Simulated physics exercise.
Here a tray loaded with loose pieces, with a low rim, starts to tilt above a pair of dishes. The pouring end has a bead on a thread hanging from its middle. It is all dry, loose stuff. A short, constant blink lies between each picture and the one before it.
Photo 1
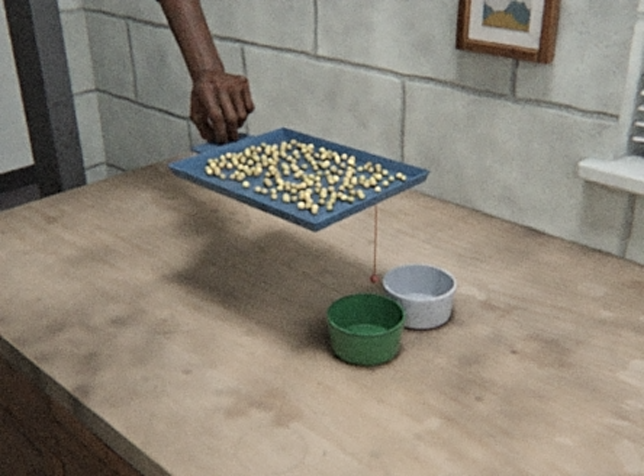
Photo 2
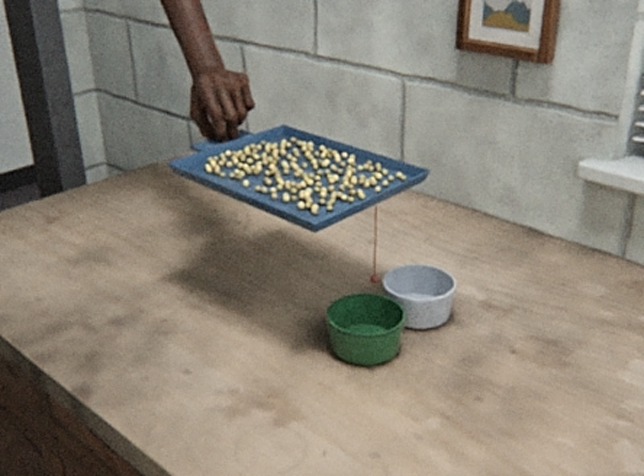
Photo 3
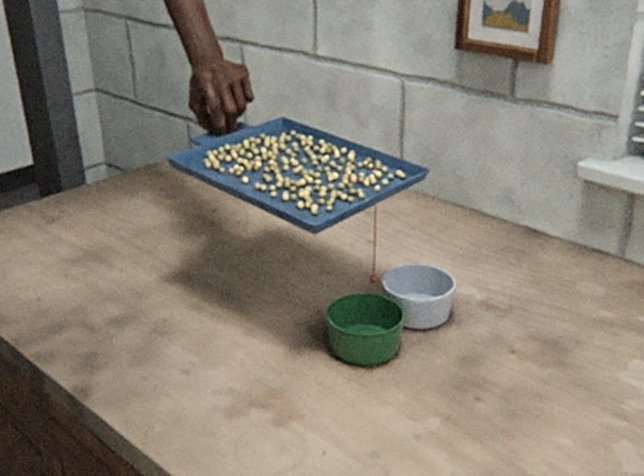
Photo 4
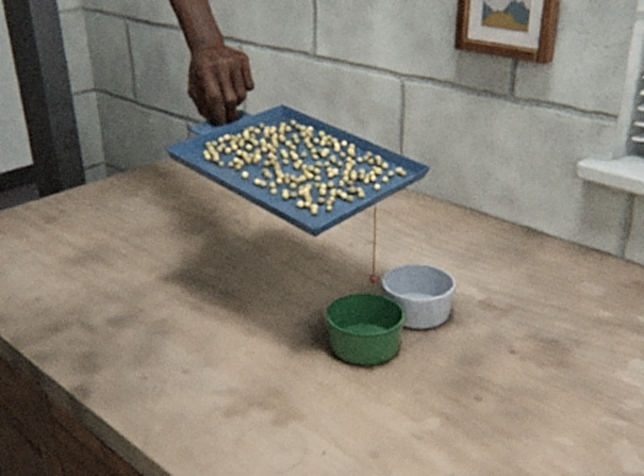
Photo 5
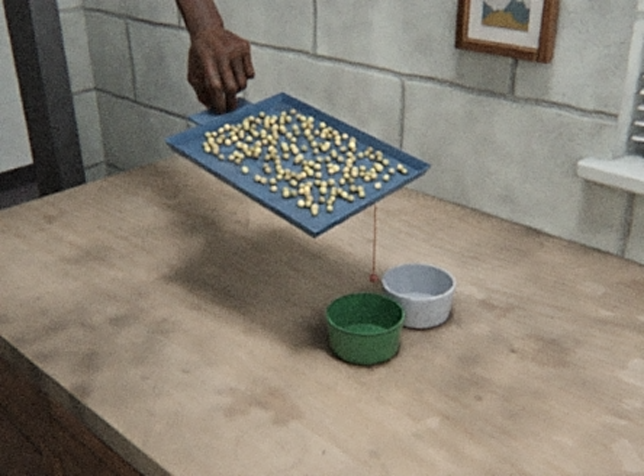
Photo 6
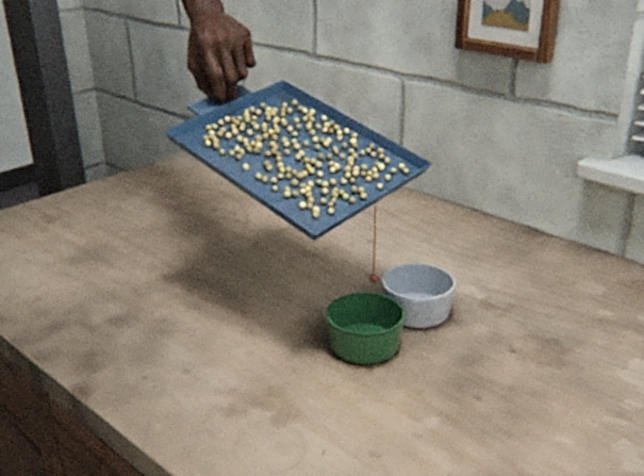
On a pale wooden tabletop beside a grey block wall with a framed picture, seen from slightly above, the view stays still. A hand holds a blue low-rimmed tray scattered with yellowish soya beans, a small bead hanging on a reddish thread beneath its near edge, by a green dish and a pale grey one behind it to the right. The hand gradually raises the tray's far side, tilting it toward the viewer with its near corner lowest, while the beans shift slightly and the dishes stay put.
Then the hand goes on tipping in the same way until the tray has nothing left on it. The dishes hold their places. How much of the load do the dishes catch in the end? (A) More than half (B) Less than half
Less than half (B).
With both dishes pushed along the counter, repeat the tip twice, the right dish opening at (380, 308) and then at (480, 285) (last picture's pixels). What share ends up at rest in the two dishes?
Close to 60 in a hundred first, close to 0 in a hundred second.
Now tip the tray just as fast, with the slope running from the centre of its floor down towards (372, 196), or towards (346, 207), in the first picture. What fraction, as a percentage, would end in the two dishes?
Roughly 70 percent first and 60 percent second.
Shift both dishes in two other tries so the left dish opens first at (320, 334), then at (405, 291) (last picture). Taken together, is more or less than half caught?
Well, it comes to a greater portion at first and a lesser portion after that.
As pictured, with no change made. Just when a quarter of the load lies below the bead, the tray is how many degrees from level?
The tilt then is about 65°.
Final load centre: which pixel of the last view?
Close to (336, 362).
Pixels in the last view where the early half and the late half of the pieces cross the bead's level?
Initially about (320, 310); subsequently about (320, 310).
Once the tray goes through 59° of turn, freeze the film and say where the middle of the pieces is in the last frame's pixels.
Check around (329, 231) in the last picture.
Soon after the last picture, tray tipped steeply; about two thirds on the tray; a stray few in the left dish; a small part outside both; a small part in the air.
A little later, tray tipped right over; a stray few on the tray; about a third in the left dish; about two thirds outside both; a small part in the air.
Later still, tray tipped past a quarter turn; about a third in the left dish; about two thirds outside both.
At rest, tray tipped past a quarter turn; about a third in the left dish; none in the right dish; about two thirds outside both.
